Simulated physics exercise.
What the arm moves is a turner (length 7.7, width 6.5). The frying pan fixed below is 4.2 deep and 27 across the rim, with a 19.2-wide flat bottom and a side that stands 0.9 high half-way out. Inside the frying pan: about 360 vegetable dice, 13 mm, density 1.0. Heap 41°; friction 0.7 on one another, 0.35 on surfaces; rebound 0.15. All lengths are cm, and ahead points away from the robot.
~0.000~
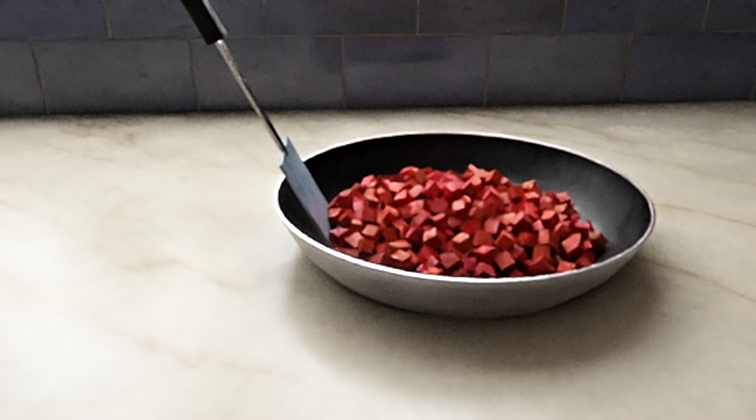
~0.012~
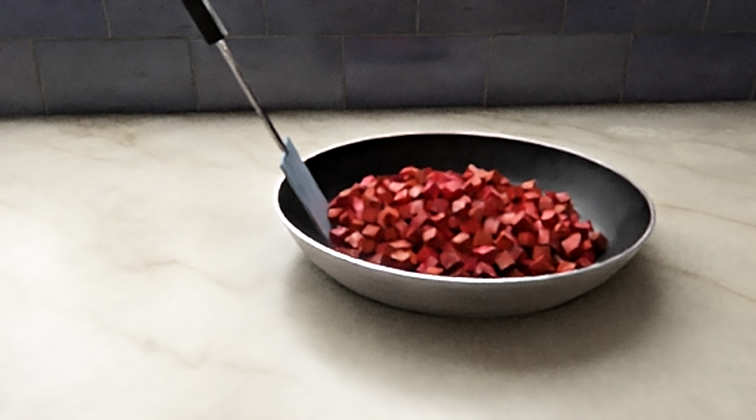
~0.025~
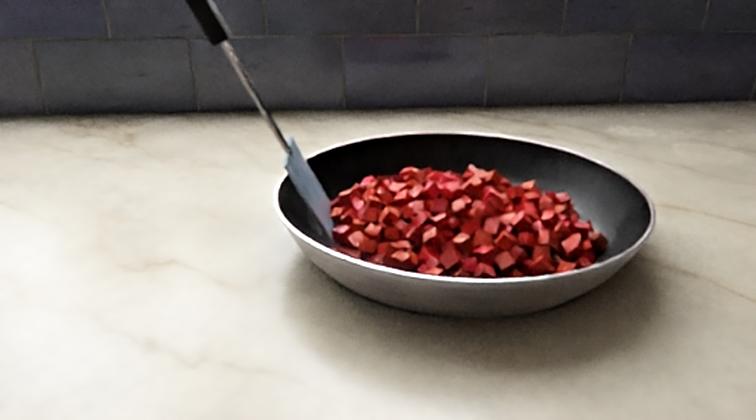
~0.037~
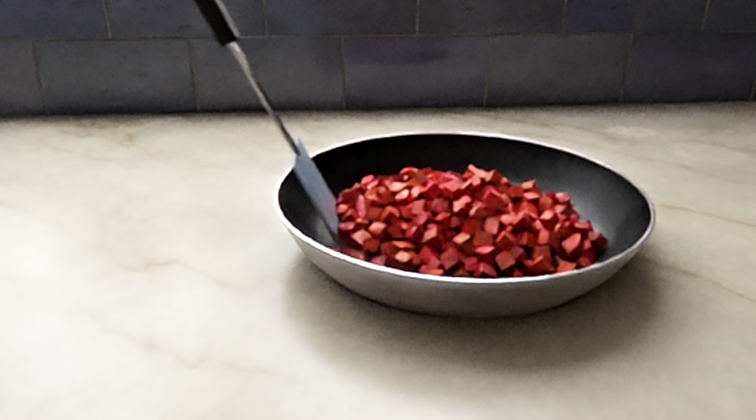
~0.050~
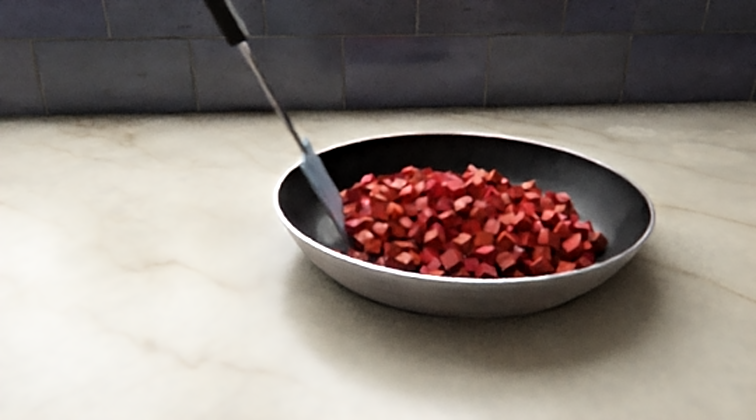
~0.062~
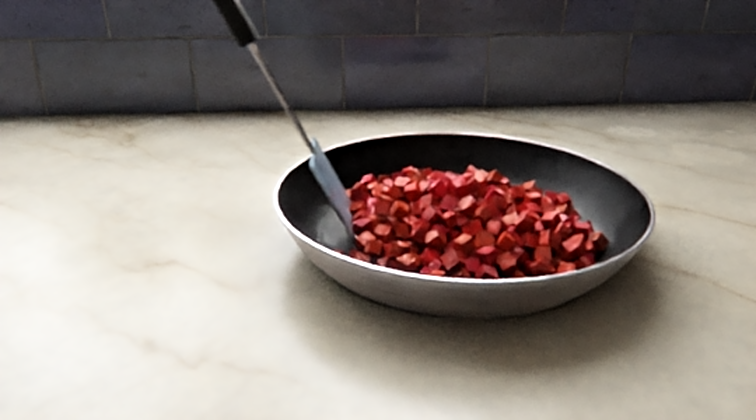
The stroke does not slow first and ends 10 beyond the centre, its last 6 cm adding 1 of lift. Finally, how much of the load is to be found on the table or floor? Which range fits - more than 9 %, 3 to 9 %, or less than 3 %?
The range that fits is more than 9 %.
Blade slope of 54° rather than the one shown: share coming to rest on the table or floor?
Around 15 in a hundred.
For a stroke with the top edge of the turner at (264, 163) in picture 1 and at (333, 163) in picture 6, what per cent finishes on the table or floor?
Some 30 percent ends up on the table or floor.
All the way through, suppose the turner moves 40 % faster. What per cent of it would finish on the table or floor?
Estimated share: Some 25 %.
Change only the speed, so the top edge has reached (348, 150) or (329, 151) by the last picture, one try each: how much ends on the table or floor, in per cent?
About 30 and 25 per cent.
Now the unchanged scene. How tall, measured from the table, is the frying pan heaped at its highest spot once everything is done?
About 6.0 centimetres.
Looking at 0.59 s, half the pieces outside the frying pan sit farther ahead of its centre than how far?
Roughly 16 centimetres ahead.
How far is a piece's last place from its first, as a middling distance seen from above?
Somewhere around 4 centimetres, I'd say.
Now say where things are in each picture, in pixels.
The turner top edge at (283, 150), sloping 64°; upper third of the load around (458, 208), from x 335 to 595, top at y 170; 359 in the frying pan, in the first frame.
The turner top edge at (284, 150), sloping 64°; upper third of the load around (458, 207), from x 335 to 595, top at y 170, in the second frame.
The turner top edge at (288, 150), sloping 64°; upper third of the load around (458, 208), from x 335 to 595, top at y 175, in the third frame.
The turner top edge at (295, 151), sloping 64°; upper third of the load around (453, 208), from x 335 to 595, top at y 175, in the fourth frame.
The turner top edge at (304, 151), sloping 64°; upper third of the load around (450, 208), from x 335 to 595, top at y 175, in the fifth frame.
The turner top edge at (312, 151), sloping 64°; upper third of the load around (452, 207), from x 335 to 595, top at y 175; 359 in the frying pan, in the sixth frame.
After 0.19 s, sloping 64°, highest piece 5 above the table; 359 in the frying pan.
After 0.32 s, sloping 64°, highest piece 7 above the table; 349 in the frying pan, 10 on the blade or in flight.
After 0.59 s, sloping 64°, highest piece 6 above the table; 284 in the frying pan, 70 on the table or floor, 5 on the blade or in flight.
After 1.64 s, sloping 64°, highest piece 6 above the table; 282 in the frying pan, 77 on the table or floor.
In the end, 282 in the frying pan, 77 on the table or floor. That is 21 % on the table or floor.
